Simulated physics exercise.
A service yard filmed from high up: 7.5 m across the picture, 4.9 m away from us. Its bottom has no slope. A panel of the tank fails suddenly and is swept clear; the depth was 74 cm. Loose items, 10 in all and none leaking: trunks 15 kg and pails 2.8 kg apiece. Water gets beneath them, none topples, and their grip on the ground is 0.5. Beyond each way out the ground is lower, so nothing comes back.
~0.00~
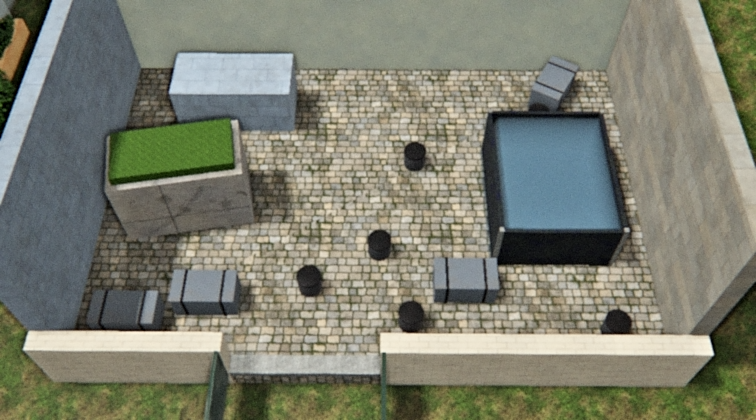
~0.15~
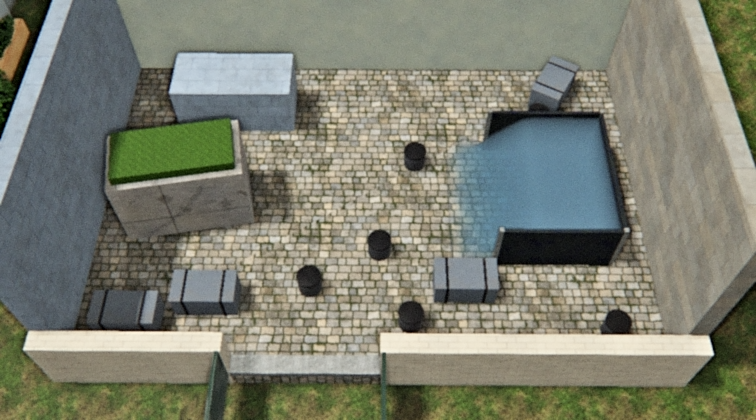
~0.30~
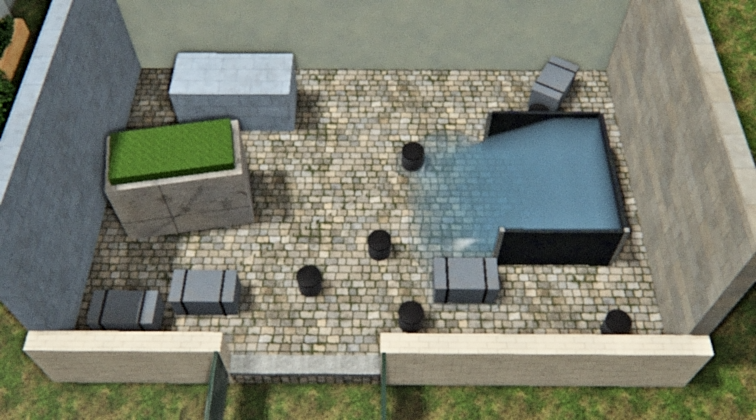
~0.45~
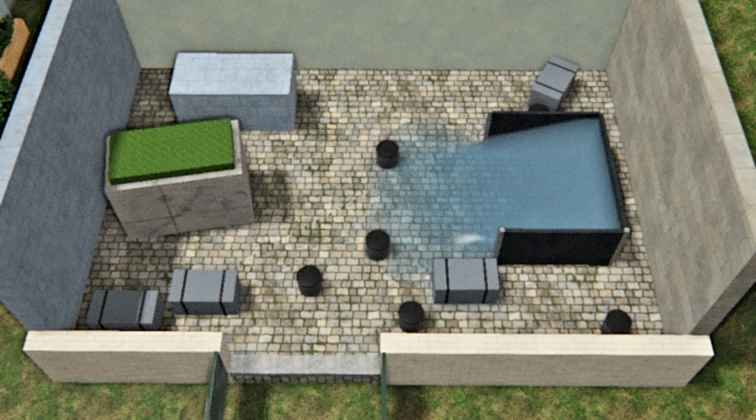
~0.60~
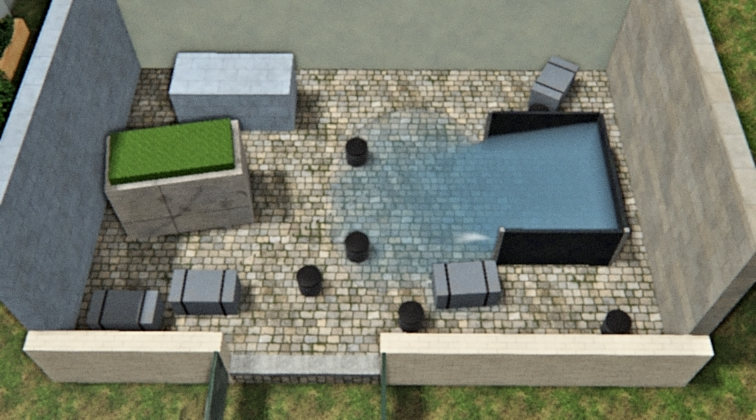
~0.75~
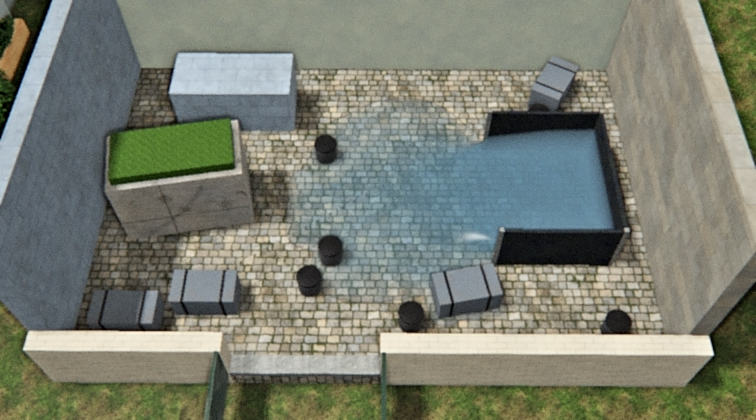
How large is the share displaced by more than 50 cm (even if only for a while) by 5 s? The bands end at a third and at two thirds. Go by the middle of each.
That comes to from one to two thirds.
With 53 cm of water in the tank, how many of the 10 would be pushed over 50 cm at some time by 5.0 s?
In that case 4 of them.
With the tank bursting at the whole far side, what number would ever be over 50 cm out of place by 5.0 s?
In that case 6 of them.
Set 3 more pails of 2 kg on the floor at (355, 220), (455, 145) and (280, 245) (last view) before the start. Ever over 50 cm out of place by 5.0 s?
In that order: Over, over, over.
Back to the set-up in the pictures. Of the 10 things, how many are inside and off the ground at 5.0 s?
4 of them.
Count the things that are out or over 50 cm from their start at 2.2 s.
I count 3.
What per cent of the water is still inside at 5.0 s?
About 92 per cent.
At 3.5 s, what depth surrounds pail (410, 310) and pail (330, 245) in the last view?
Roughly 2 and 26 cm.
After 1.1 s 2 of 10 are over 50 cm from their spots; 0 afloat.
After 2.2 s 3 of 10 are over 50 cm from their spots; 5 afloat.
After 3.5 s 3 of 10 are over 50 cm from their spots; 5 afloat.
After 5.0 s 4 of 10 are over 50 cm from their spots, and 5 have been at some point; 4 afloat.
